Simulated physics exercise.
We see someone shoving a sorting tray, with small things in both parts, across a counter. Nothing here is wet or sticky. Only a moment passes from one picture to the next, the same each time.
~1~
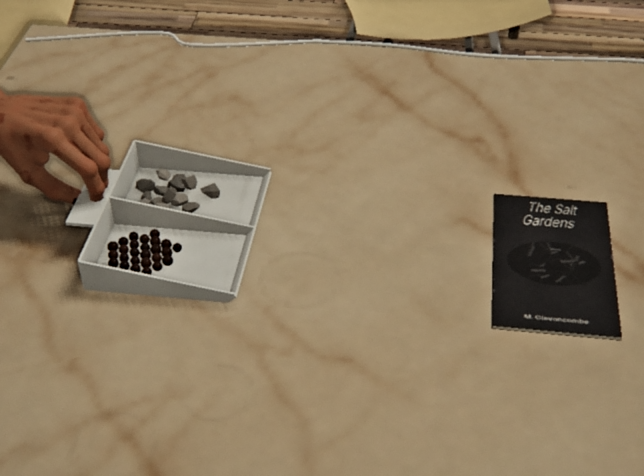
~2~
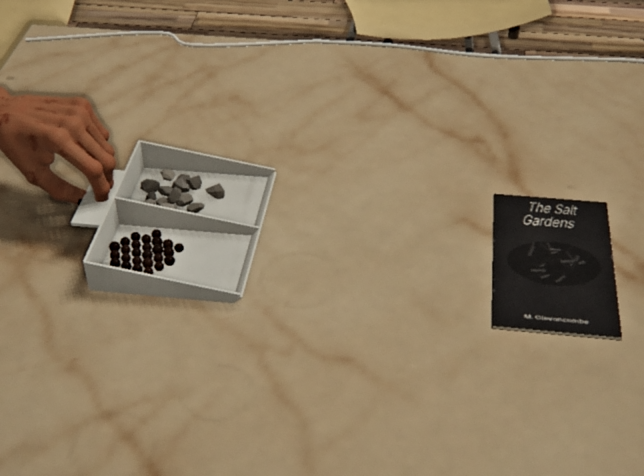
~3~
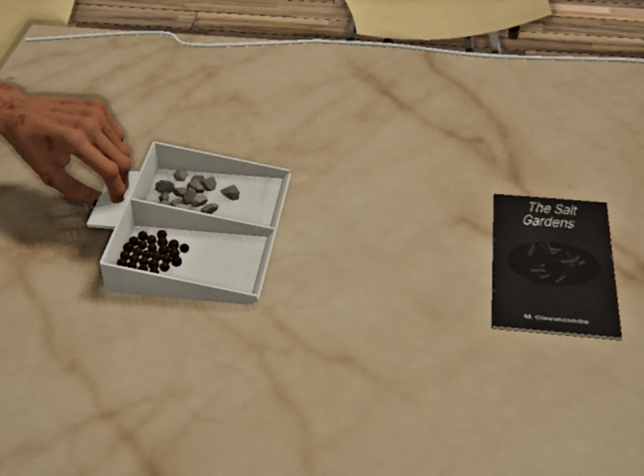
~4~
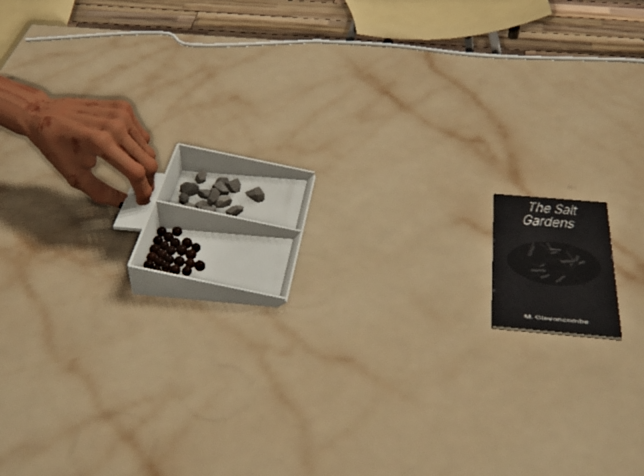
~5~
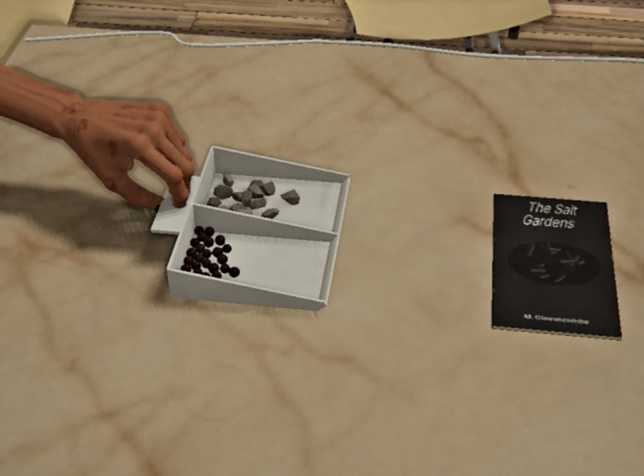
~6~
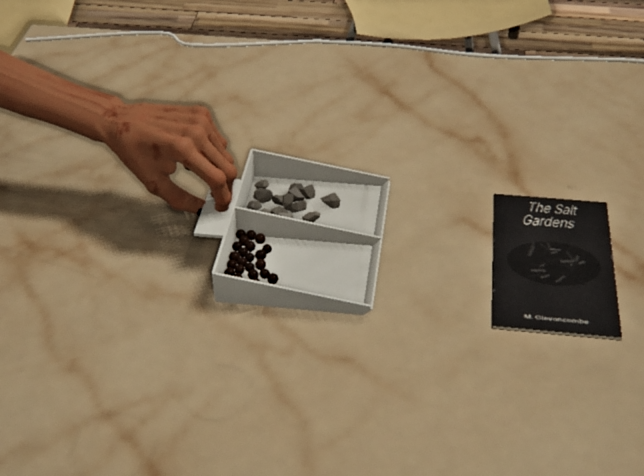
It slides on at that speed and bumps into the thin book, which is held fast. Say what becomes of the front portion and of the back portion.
The front portion throws some past the low edge; the back portion keeps within its part.
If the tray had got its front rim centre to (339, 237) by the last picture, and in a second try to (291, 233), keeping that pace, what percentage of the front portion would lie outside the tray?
The first gives 10 %, the second 0 %.
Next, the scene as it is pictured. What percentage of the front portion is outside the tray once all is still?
Close to 40 per cent.
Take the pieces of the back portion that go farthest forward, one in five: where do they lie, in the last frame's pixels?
Near (482, 212).
Then, 0.08 s past the last view, tray still sliding, front rim near (442, 246); front portion all inside; back portion all inside.
Then, 0.25 s past the last view, tray stopped at the thin book; front portion all inside, moved towards the front rim; back portion all inside, moved towards the front rim.
Then, 0.46 s past the last view, tray stopped at the thin book; front portion about a third out of the tray; back portion all inside, moved towards the front rim.
Finally, tray stopped at the thin book; front portion about half out of the tray; back portion all inside, moved towards the front rim.
